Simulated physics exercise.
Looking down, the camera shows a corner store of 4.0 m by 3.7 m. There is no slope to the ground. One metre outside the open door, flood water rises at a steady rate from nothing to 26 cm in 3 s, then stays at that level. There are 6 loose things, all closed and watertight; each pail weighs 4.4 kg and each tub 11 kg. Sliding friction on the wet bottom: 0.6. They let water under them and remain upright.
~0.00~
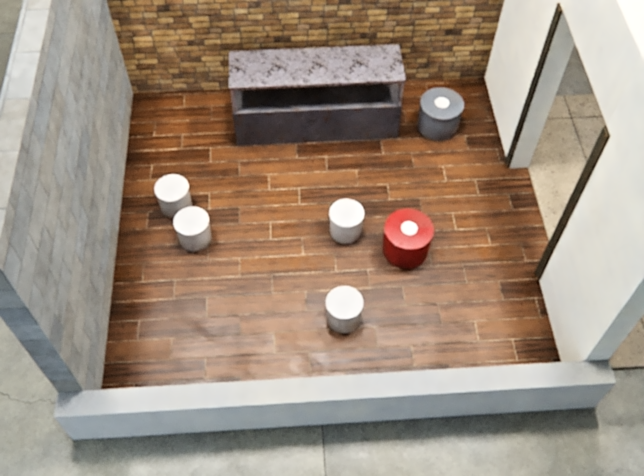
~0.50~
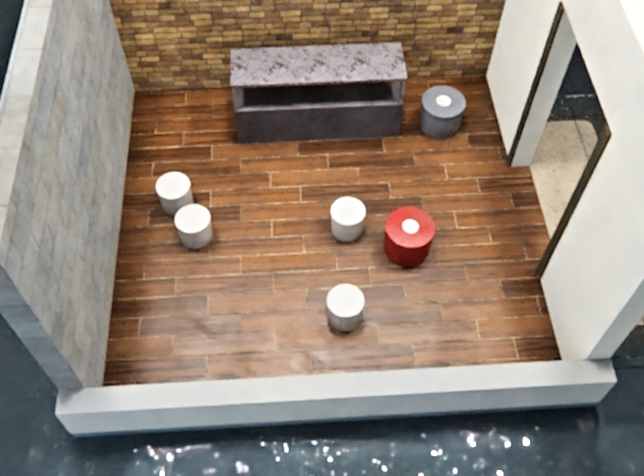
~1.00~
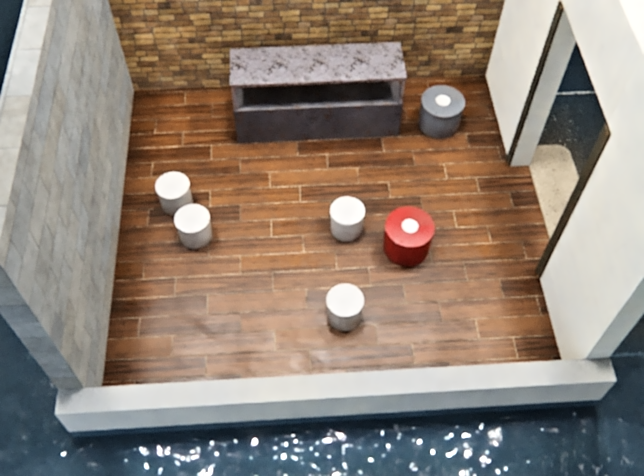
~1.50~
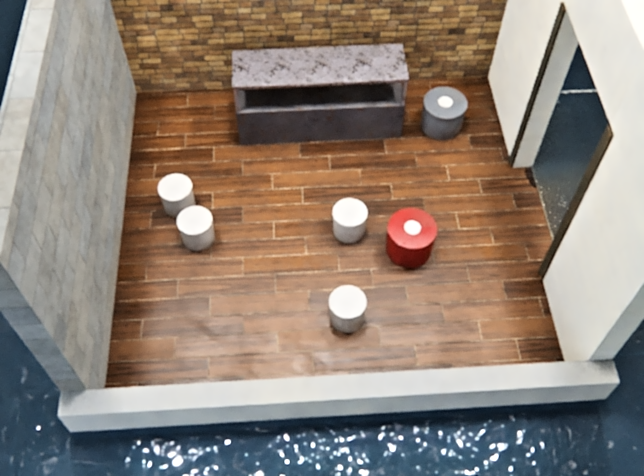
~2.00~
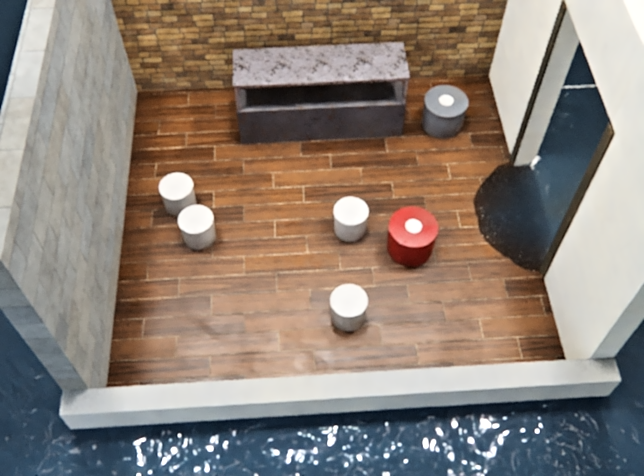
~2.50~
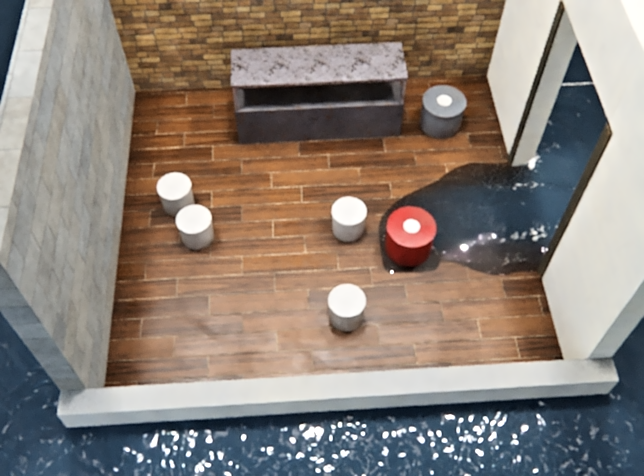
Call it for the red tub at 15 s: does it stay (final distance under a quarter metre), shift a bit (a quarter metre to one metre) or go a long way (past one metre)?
Goes a long way.
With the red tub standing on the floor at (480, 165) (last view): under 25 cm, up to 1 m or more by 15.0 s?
Answer: It covers a big distance.
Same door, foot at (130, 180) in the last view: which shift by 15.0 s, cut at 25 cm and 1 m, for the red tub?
You'd see the red tub wander off a long way.
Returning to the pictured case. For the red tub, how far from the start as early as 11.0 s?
Around 250 cm from the start by that time.
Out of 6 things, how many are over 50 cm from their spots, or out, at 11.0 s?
At that moment it comes to 5.
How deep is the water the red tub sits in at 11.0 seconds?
The depth there is around 18 cm.
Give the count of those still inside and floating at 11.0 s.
At that point I count 5.
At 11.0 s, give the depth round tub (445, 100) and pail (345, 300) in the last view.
First roughly 7 cm, second roughly 18 cm.
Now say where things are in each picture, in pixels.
In the first picture, the red tub at (409, 229) rests on the ground; water covers 0.0 m2; 0 of 6 have shifted.
In the second picture, the red tub at (410, 227) rests on the ground; water covers 0.0 m2; 0 of 6 have shifted.
In the third picture, the red tub at (410, 226), on the bottom; 0.0 m2 under water; 0 of 6 have shifted.
In the fourth picture, the red tub at (412, 228), on the bottom; water covers 0.0 m2; 0 of 6 have shifted.
In the fifth picture, the red tub at (414, 227), on the bottom; 0.4 m2 under water; 0 of 6 have shifted.
In the sixth picture, the red tub at (412, 227), on the bottom; 1.2 m2 under water; 0 of 6 have shifted.
After 3.5 s the red tub is near (371, 242), 0.4 m from its start, aground; 0 afloat.
After 6.8 s the red tub is near (166, 294), 2.3 m from its start, afloat; 5 afloat.
After 11.0 s the red tub is near (158, 262), 2.3 m from its start, afloat; 5 afloat.
After 15.0 s the red tub is near (213, 332), 2.1 m from its start, afloat; 6 afloat.
